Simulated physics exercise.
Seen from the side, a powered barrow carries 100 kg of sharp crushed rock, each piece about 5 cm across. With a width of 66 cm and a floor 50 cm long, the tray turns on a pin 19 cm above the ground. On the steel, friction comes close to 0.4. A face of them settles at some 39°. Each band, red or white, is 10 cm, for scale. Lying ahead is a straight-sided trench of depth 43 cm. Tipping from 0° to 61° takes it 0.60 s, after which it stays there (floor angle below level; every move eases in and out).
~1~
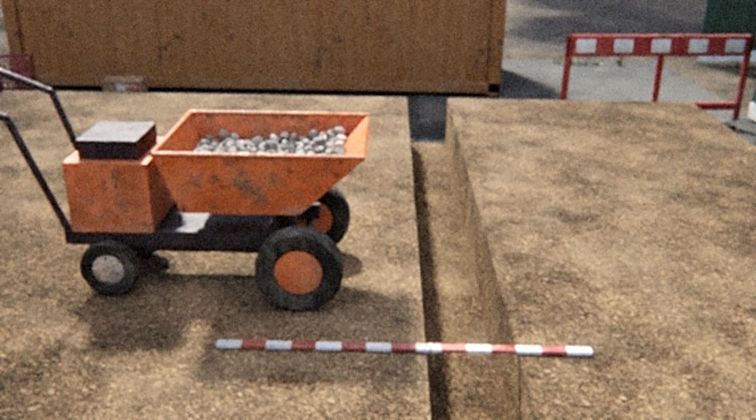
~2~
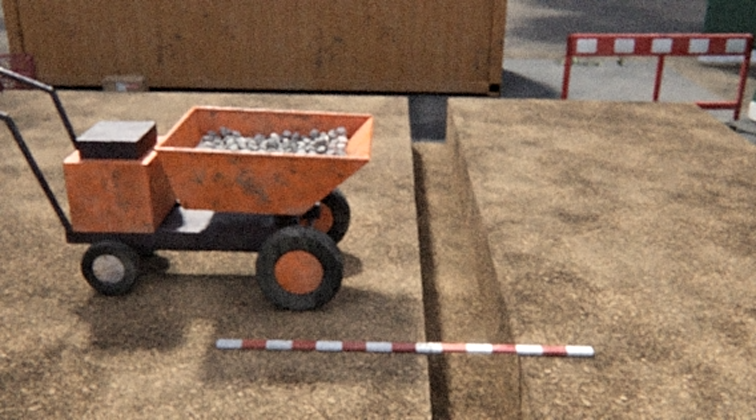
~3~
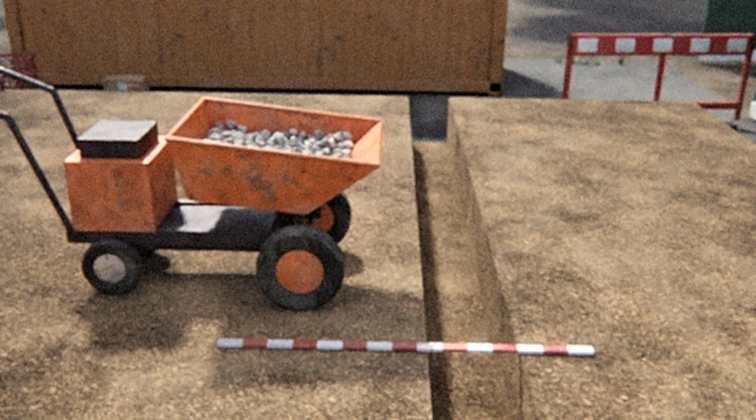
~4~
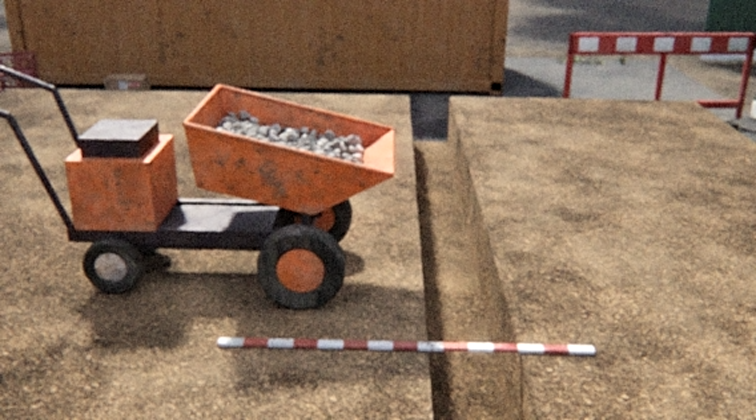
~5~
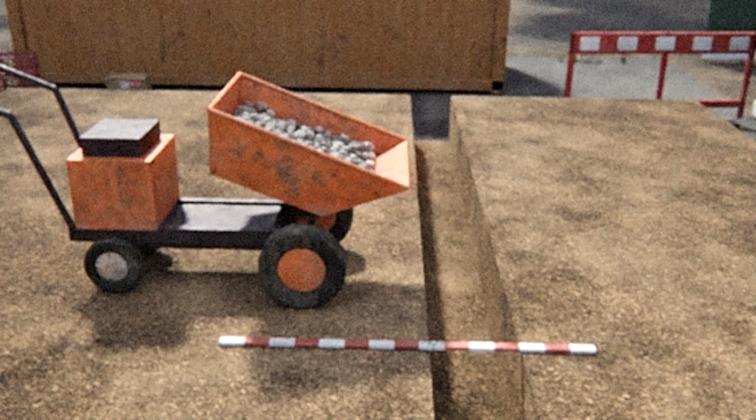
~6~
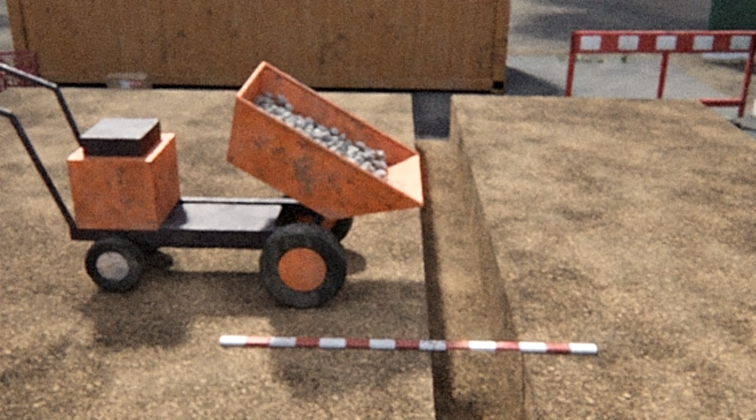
The orange tray of grey stones tilts steadily down to the right beside a narrow trench.
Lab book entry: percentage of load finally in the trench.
Approx. 74 percent.
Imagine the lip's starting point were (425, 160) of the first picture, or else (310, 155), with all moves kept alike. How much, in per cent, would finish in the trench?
30 and 60 %.
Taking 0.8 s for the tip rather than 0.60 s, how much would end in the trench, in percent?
Roughly 75 per cent would.
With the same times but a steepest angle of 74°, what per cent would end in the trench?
About 95%.
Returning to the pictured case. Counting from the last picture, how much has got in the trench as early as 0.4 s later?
Close to 5 per cent at that time.
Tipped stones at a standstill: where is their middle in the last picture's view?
Roughly at (468, 342).
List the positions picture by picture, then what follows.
Lip at (365, 158), floor tilted 0°, highest stones at (319, 140), in the first frame.
Lip at (369, 160), floor tilted 2°, highest stones at (296, 142), in the second frame.
The tray is at 6°, its lip at (380, 166); the top of the load is at (233, 135), in the third frame.
The tray is at 13°, its lip at (394, 175); the top of the load is at (234, 125), in the fourth frame.
The tray is at 21°, its lip at (409, 189); the top of the load is at (245, 114), in the fifth frame.
Lip at (422, 205), floor tilted 30°, highest stones at (262, 106), in the sixth frame.
Then, 0.1 s after the last picture the floor is at 51°, 100 % in the tray; the foremost stones are at (409, 213).
Then, 0.4 s after the last picture the floor is at 61°, 95 % in the tray, 5 % in the trench; the foremost stones are at (463, 253).
Then, 0.7 s after the last picture the floor is at 61°, 47 % in the tray, 48 % in the trench, 5 % past the trench; the foremost stones are at (556, 288).
Then, 2.7 s after the last picture the floor is at 61°, 20 % in the tray, 74 % in the trench, 5 % past the trench; the foremost stones are at (588, 293).
